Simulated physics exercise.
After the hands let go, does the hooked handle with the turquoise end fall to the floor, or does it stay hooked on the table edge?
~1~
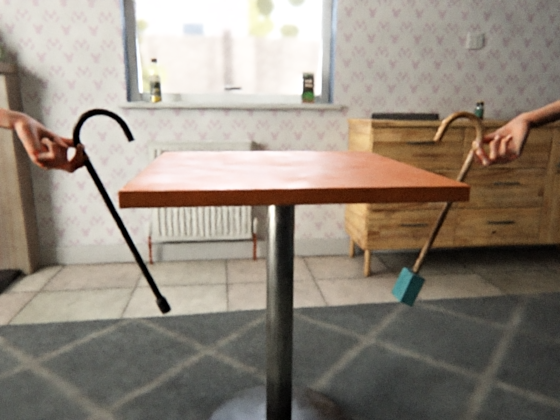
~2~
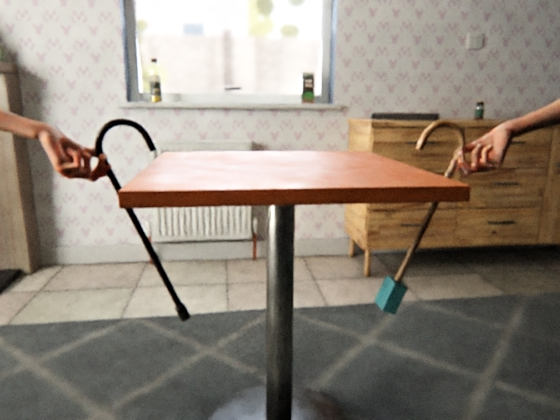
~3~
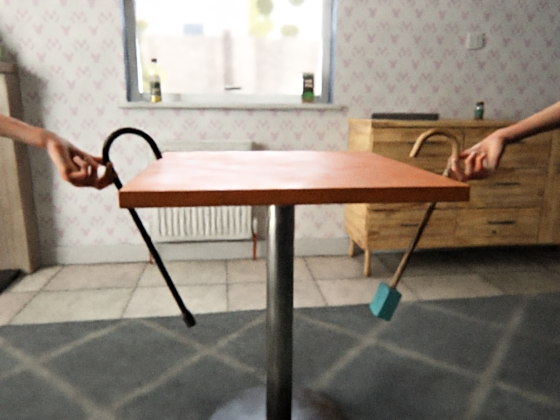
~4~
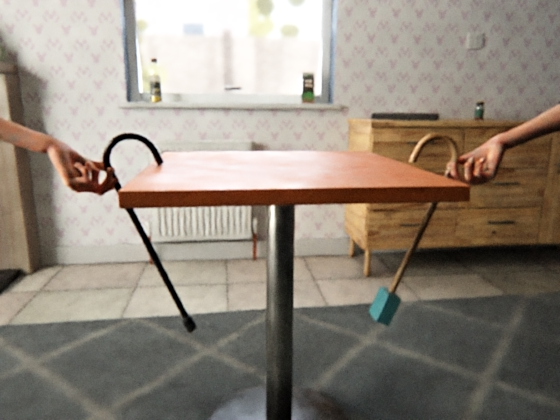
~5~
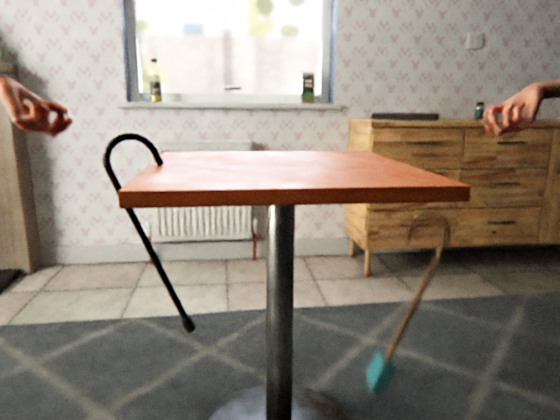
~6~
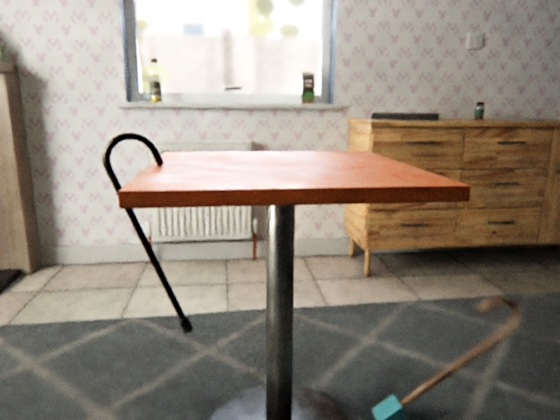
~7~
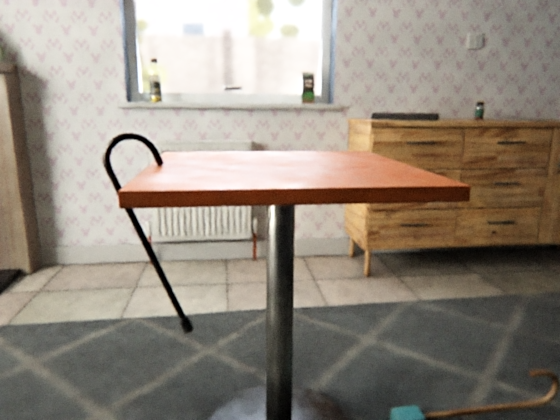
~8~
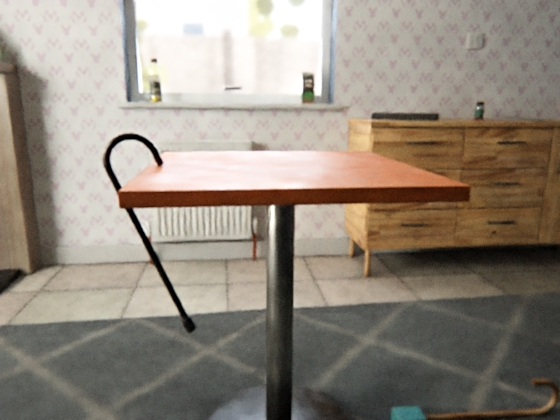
The handle with the turquoise end falls to the floor. The black cane on the other side stays hooked on the table edge.
The clip shows two hands bringing a black cane and a hooked handle with a turquoise block to opposite edges of a table, then letting go. The black cane stays hanging on the left, while the turquoise-ended handle drops and ends up on the floor.
